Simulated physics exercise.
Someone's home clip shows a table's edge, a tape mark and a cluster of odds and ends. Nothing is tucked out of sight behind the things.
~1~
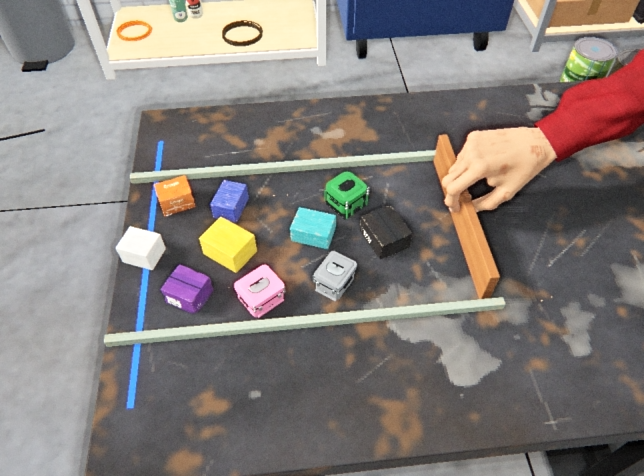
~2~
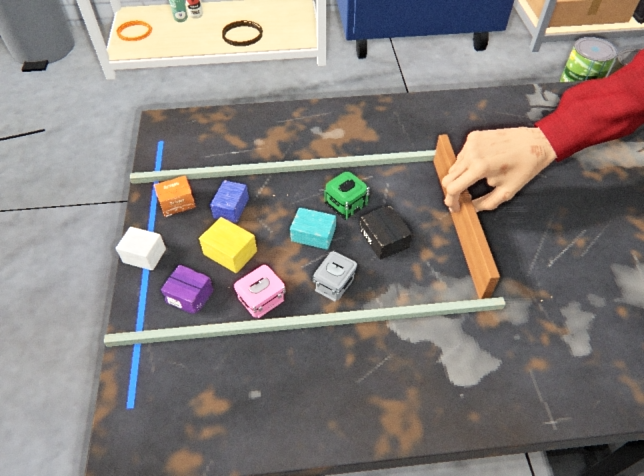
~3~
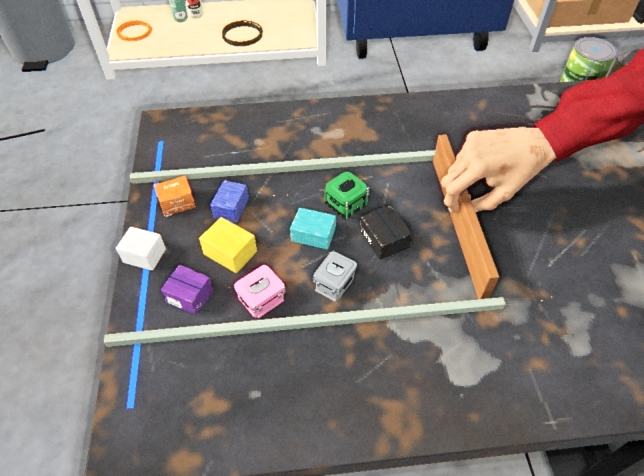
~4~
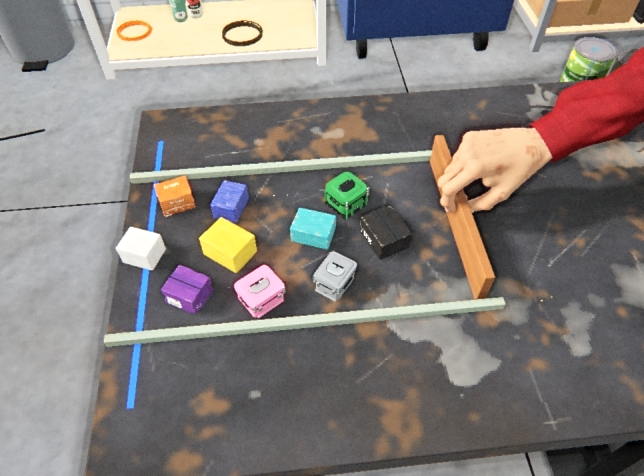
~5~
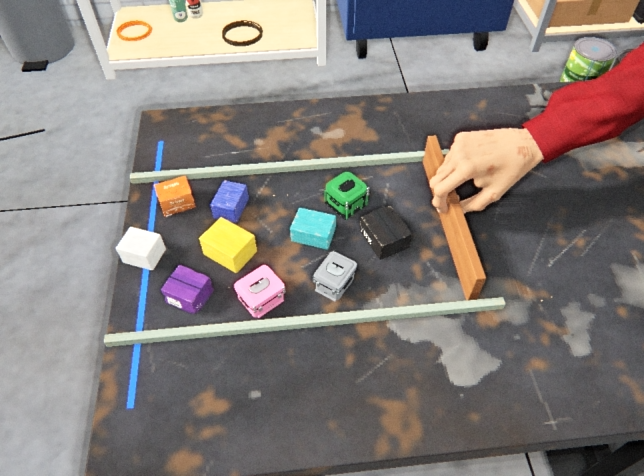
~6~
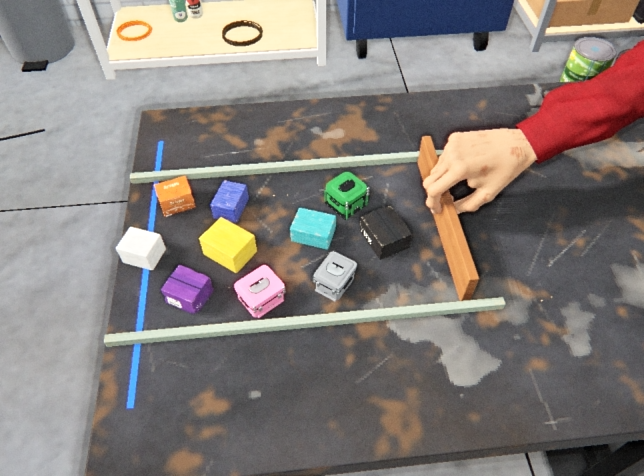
On a dark, rust-blotched tabletop in a room with a grey floor and shelving behind, the view looks down from a fixed, raised angle. Orange, blue, white, yellow, purple, pink, teal, green, grey and black blocks and cases lie between two pale rails, the white one by blue tape at left. A red-sleeved arm's hand, after barely moving, slides a wooden board slightly left; the objects stay still.
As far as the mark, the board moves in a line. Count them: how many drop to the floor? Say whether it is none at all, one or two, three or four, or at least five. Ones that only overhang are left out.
I would say at least five.
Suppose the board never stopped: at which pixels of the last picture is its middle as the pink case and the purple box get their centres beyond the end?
The middle is at (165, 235) when it's the pink case, and at (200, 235) when it's the purple box.
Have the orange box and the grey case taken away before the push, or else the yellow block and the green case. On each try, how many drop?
Tally per try: 5 / 5.
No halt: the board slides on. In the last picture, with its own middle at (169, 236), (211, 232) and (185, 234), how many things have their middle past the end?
Past the end: 5, 2 and 4.
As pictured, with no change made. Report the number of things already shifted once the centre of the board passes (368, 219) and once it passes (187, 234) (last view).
Counts: 3, 10.
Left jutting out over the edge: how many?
The figure is 2.
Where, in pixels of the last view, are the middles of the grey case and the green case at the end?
Grey case at about (123, 303), green case at about (134, 205).
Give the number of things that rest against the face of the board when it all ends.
All in all, 3.
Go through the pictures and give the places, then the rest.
White block (141, 248); orange box (175, 196); purple box (188, 290); board (462, 211); tape (148, 250), in the first picture.
Orange box (175, 196); yellow block (229, 245), in the second picture.
Purple box (188, 290); green case (346, 195), in the third picture.
White block (142, 249); pink case (260, 292), in the fourth picture.
Orange box (175, 196); board (450, 212), in the fifth picture.
White block (142, 249); orange box (175, 196); purple box (188, 290); board (444, 213); tape (148, 250), in the sixth picture.
Soon after, none off yet; white block at rest near (142, 249); orange box at rest near (175, 196); purple box at rest near (188, 290).
In the end, the number that fall off is five or more; gone, turquoise block, pink case, blue block, yellow block, purple box, orange box and white block.
